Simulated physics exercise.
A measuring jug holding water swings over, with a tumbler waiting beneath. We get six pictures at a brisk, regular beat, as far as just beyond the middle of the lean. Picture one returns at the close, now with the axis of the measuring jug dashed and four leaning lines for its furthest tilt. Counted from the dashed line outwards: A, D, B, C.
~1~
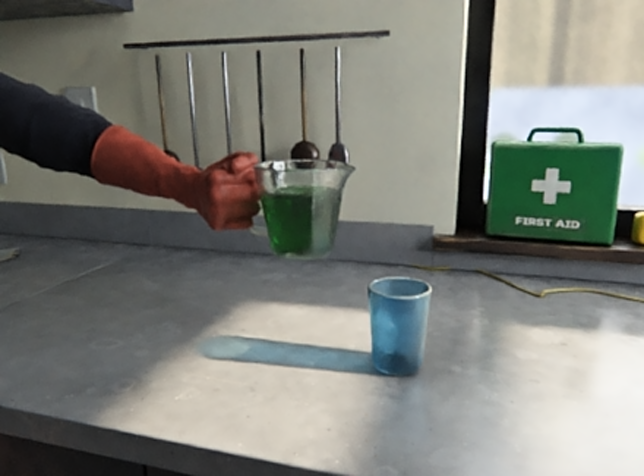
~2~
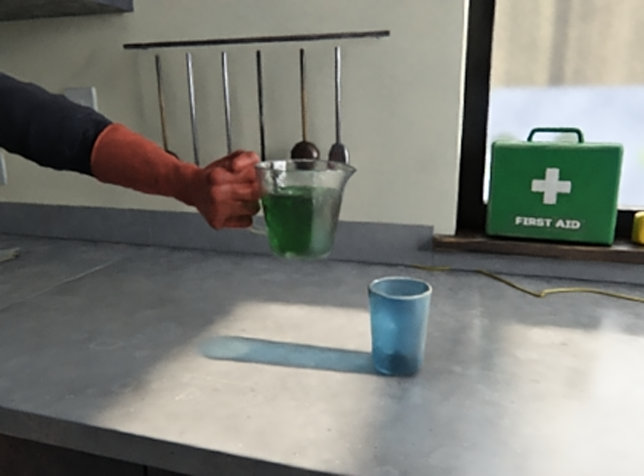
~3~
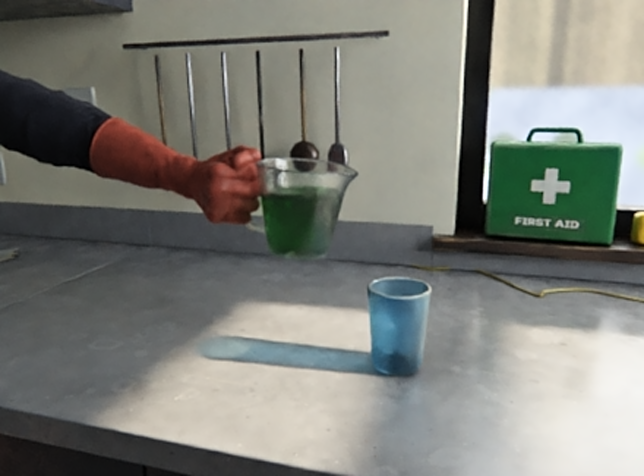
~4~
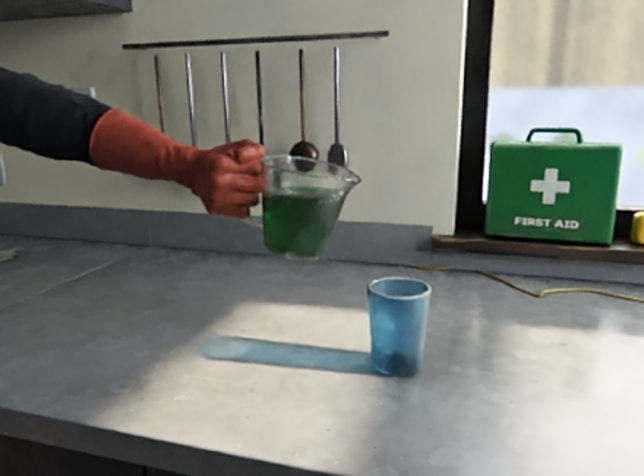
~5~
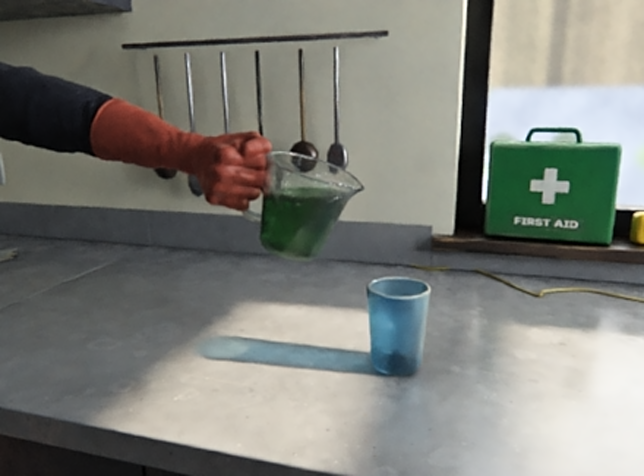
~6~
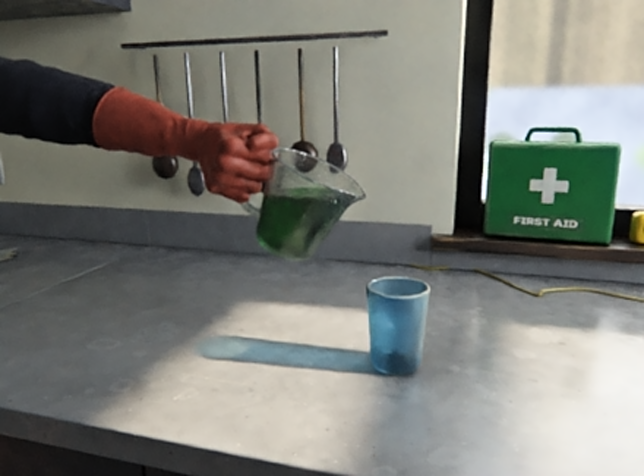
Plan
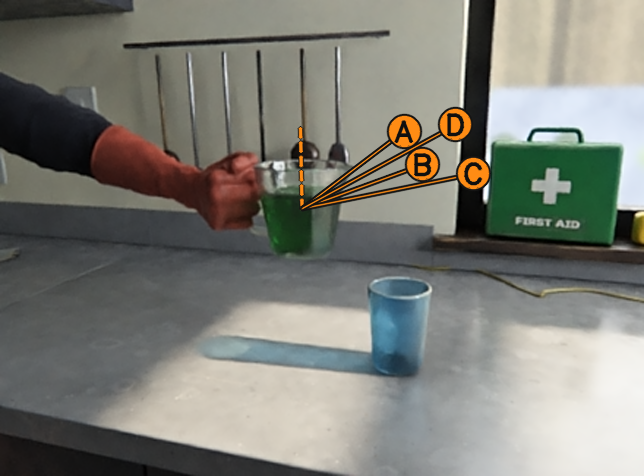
To begin with, a red-gloved hand reaching in from the left holds a clear measuring jug of green liquid upright above a blue tumbler on a grey counter. The hand then gradually tilts the jug to the right, lowering its lip slightly, while the liquid stays inside and the tumbler remains still.
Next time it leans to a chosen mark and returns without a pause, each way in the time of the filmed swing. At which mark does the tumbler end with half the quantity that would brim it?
Take A.
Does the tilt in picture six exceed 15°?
Yes.
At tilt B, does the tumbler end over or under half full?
Over half.
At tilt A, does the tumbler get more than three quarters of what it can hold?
No.
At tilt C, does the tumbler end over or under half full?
Over.
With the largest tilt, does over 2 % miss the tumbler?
Yes.
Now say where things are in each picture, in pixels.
In the first frame, upright, lip at (353, 169); rim of the tumbler round (399, 286); nothing has left yet.
In the second frame, upright, lip at (354, 170); nothing has left yet.
In the third frame, tipped about 5°, lip at (356, 174); nothing has left yet.
In the fourth frame, tipped about 11°, lip at (359, 181); nothing has left yet.
In the fifth frame, tipped about 18°, lip at (362, 189); nothing has left yet.
In the sixth frame, tipped about 25°, lip at (364, 197); nothing has left yet.
On the marked copy, A at (390, 141); B at (406, 170); C at (456, 177); D at (440, 133).
Choosing A, the tumbler ends with about 47 % of what it can hold.
Choosing B, the tumbler ends with about 92 % of what it can hold; 4 % of the water is spilt.
Choosing C, the tumbler is filled to the brim; 14 % of the water is spilt.
Choosing D, the tumbler ends with about 72 % of what it can hold.
